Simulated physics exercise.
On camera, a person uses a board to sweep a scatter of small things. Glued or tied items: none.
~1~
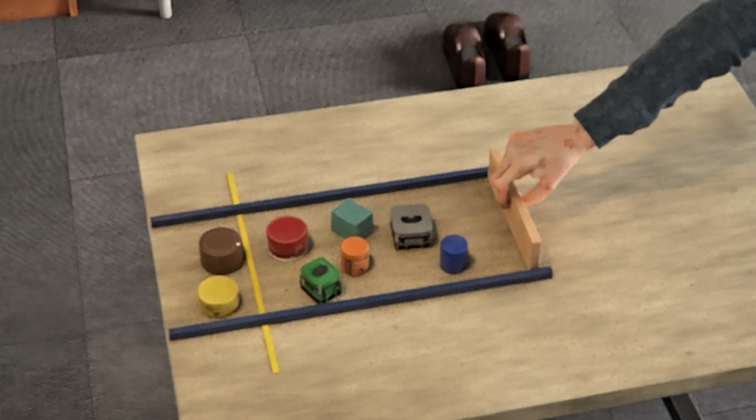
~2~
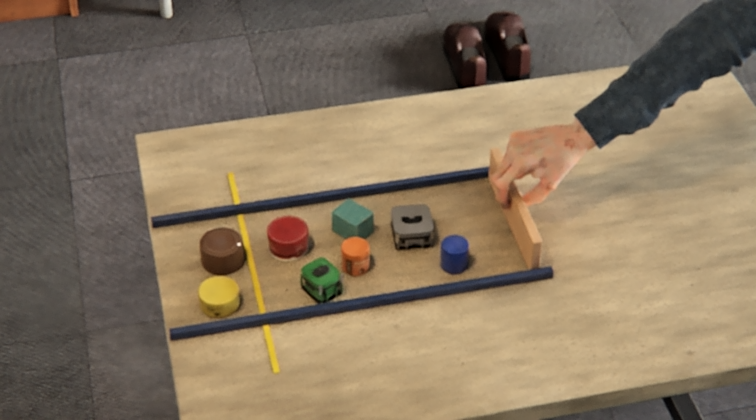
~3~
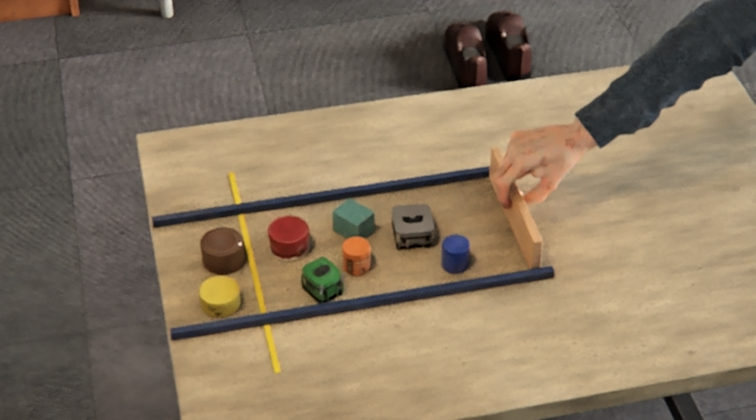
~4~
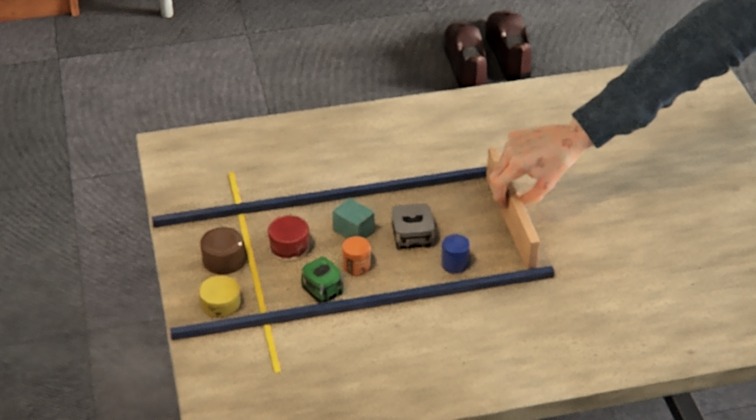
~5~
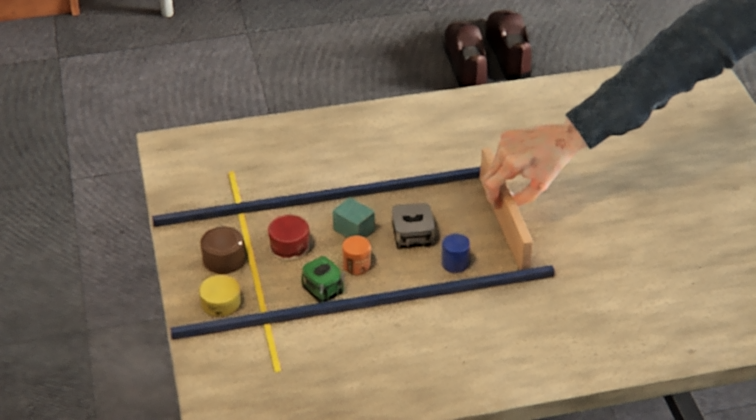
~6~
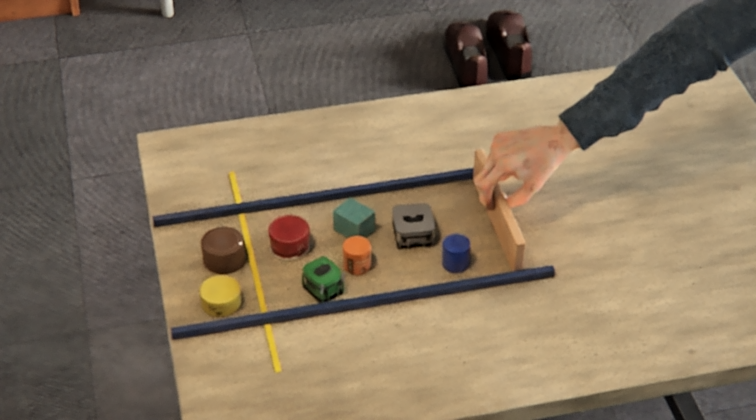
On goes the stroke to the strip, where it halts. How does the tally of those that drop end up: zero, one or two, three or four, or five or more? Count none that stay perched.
The number that tumble down is under three but above nil.
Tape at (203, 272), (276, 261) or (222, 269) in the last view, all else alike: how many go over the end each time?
In that order 4, 1 and 3.
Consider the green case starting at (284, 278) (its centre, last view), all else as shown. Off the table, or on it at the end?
The answer: It keeps its place.
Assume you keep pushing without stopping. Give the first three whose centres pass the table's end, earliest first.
The order is the brown lid, the red pot, then the yellow tub.
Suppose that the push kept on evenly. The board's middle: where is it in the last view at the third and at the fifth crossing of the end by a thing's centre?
First: Around (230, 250). Next: Around (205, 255).
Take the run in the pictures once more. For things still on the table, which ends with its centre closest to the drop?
Answer: The red pot.
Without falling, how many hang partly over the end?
Count of overhanging things: 1.
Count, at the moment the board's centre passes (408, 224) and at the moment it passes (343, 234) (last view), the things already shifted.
So 3, and at the other place 7.
Soon after, none off yet; yellow tub at rest near (220, 296); brown lid at rest near (223, 250); red pot at rest near (289, 238).
Then, none off yet; yellow tub at rest near (220, 296); brown lid at rest near (223, 250); red pot moved a little near (273, 241).
Further on, none off yet; yellow tub at rest near (220, 296); brown lid moved about its own width near (169, 260); red pot moved well along near (210, 250).
At rest, the number that fall off is one or two; fallen, brown lid.
